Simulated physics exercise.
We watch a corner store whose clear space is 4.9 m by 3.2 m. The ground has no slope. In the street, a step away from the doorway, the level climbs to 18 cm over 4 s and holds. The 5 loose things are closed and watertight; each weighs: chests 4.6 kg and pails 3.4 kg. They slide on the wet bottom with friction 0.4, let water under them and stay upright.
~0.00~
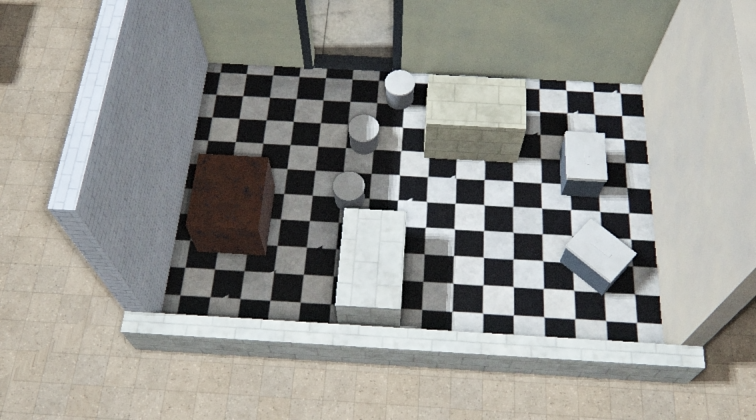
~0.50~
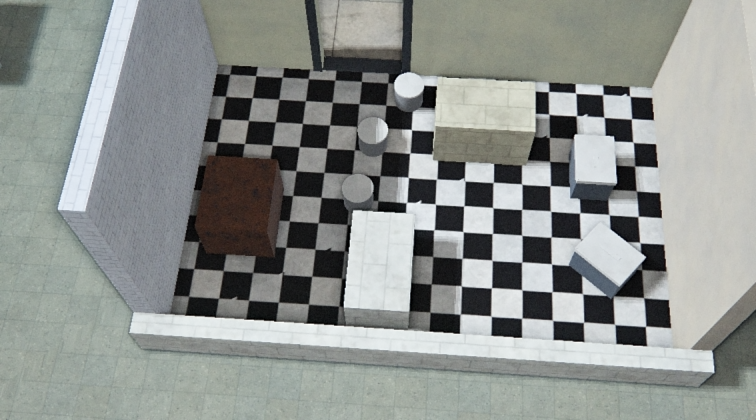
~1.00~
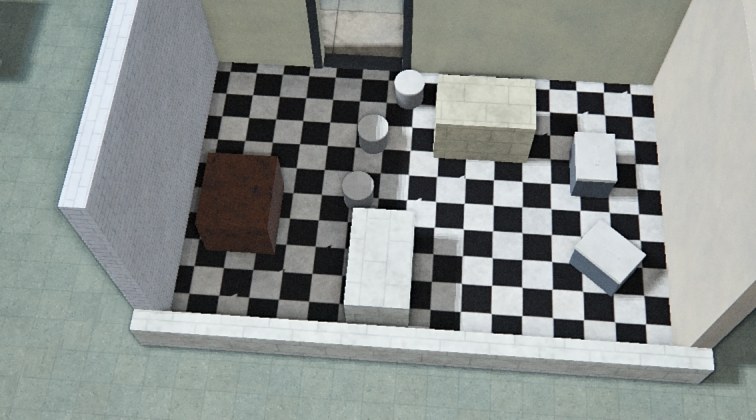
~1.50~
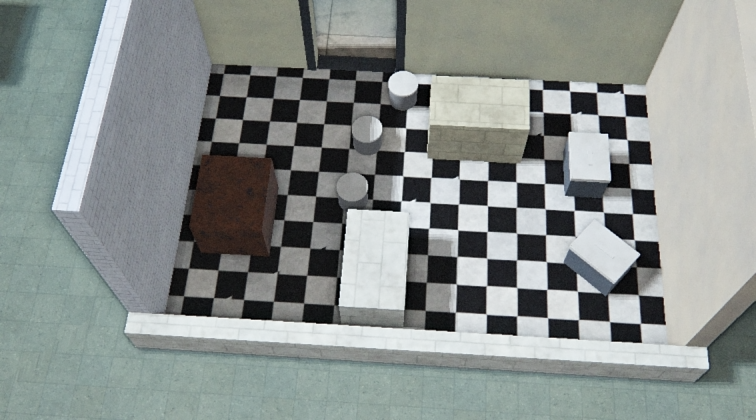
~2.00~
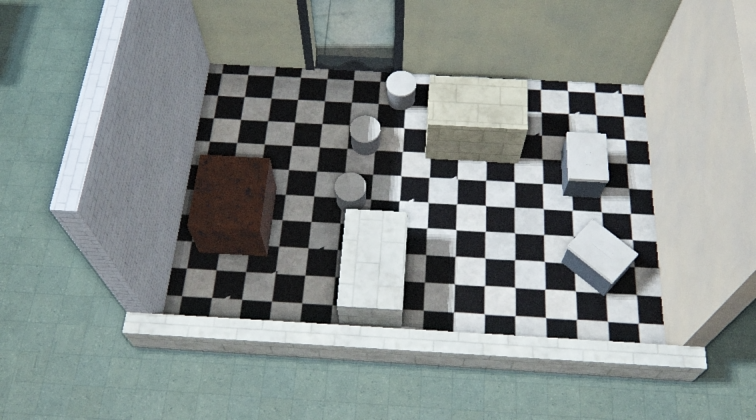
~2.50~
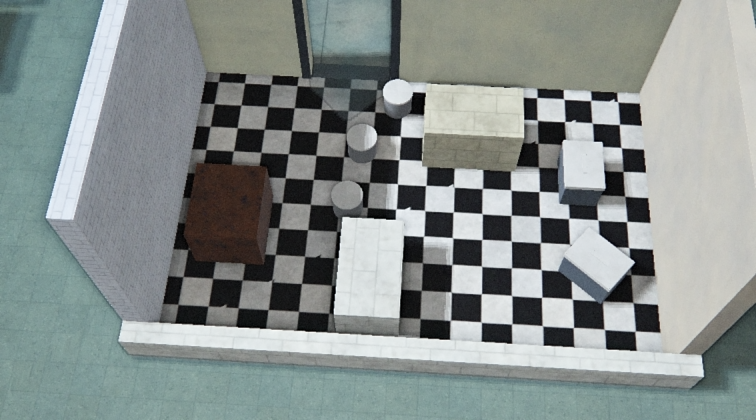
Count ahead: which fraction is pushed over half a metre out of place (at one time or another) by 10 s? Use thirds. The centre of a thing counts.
It is between one and two thirds.
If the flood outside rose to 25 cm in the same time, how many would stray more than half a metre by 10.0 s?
In that case 4 of them.
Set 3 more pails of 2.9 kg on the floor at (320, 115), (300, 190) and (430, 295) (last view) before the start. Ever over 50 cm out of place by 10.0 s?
In that order: Past it, past it, short of it.
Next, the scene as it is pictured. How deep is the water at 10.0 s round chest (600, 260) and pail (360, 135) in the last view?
About 5 and 5 cm.
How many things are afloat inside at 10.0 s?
3 of them.
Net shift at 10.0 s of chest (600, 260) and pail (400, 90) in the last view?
In that order: 40 cm, 30 cm.
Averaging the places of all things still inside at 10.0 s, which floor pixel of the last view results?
Around (482, 225).
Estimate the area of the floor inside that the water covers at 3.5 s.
About 2.0 m2.
After 3.5 s 0 of 5 are over 50 cm from their spots; 0 afloat.
After 4.5 s 1 of 5 are over 50 cm from their spots; 0 afloat.
After 7.0 s 2 of 5 are over 50 cm from their spots; 1 afloat.
After 10.0 s 2 of 5 are over 50 cm from their spots, and 2 have been at some point; 3 afloat.
